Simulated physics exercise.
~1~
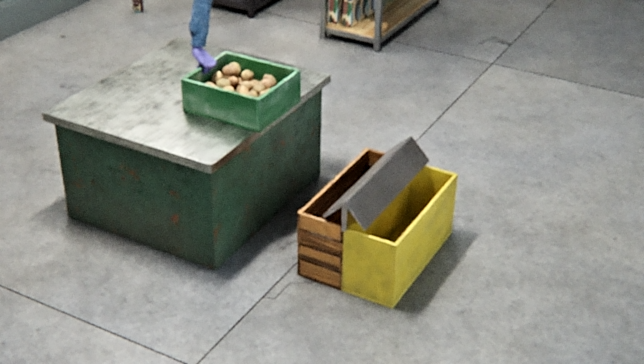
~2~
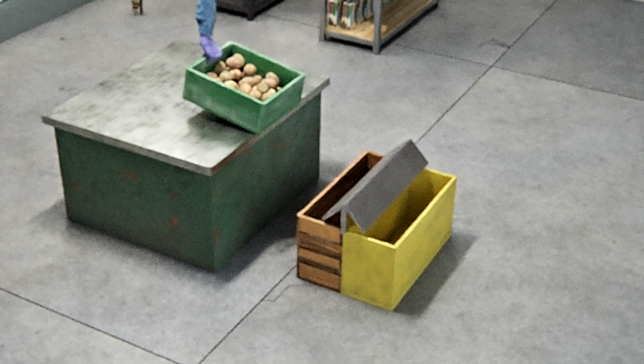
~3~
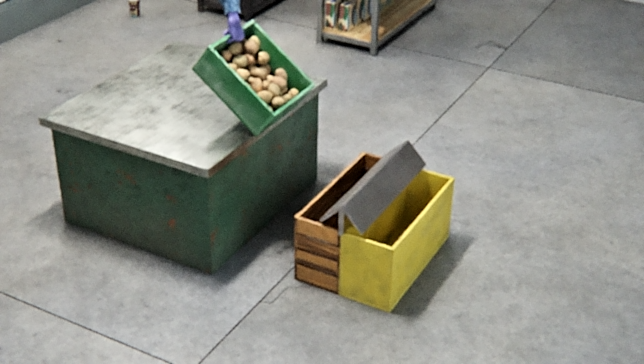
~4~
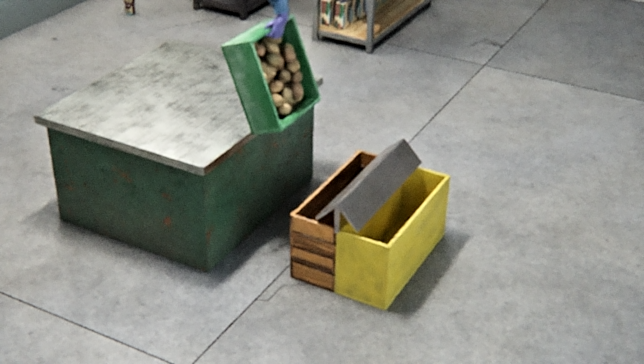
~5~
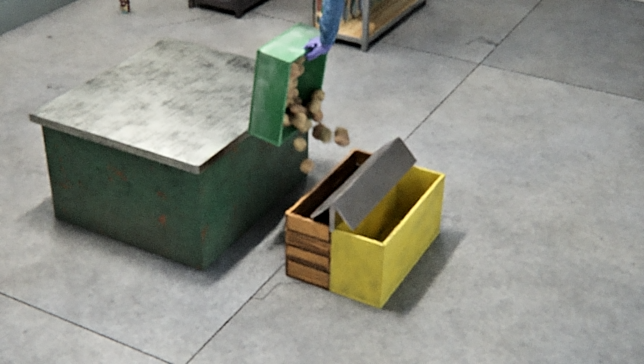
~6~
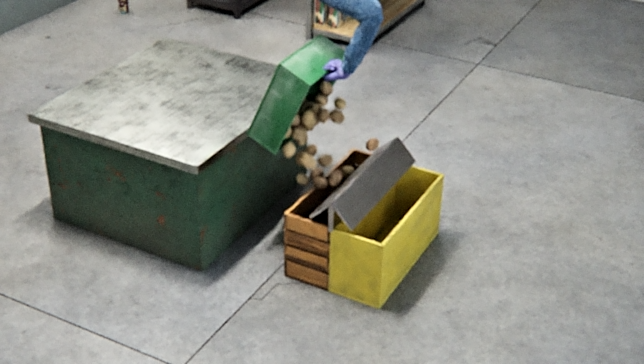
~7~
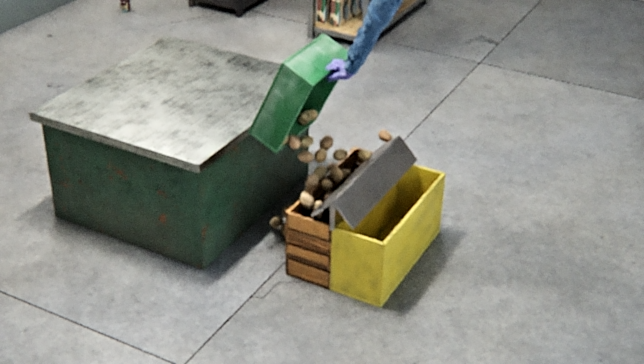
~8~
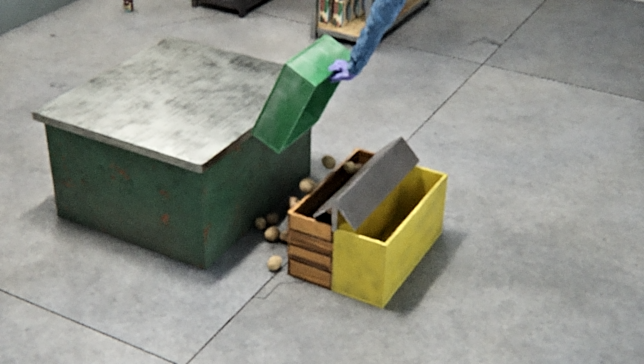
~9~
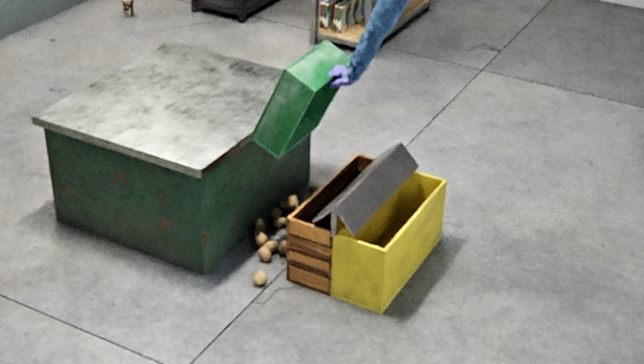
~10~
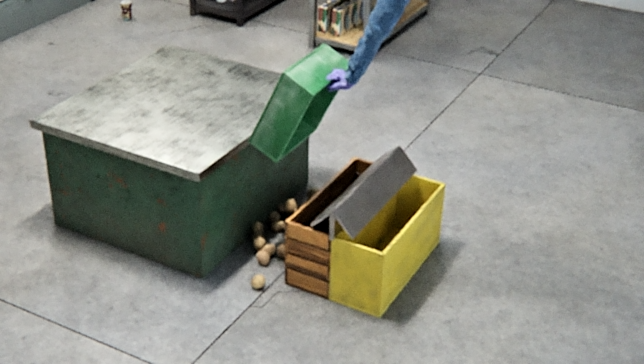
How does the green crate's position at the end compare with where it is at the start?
At the start it sits upright on top of the bench near its back right part. By the end it is farther right and slightly lower in view, held steeply tipped over the bench's right edge.
A green crate full of round, brown, potato-like goods sits on a metal-topped green bench at the left of a concrete-floored room, seen from above. To its right stand a slatted wooden bin and a yellow tote, with a grey ridge over the divide. A purple-gloved hand tips the crate over the bench's right edge, slowly and then steeply. The goods tumble out in a stream, many dropping into the wooden bin while others fall short and roll on the floor. At the end the emptied crate is held tilted, with a cluster lying between bench and bin and none seen in the tote.
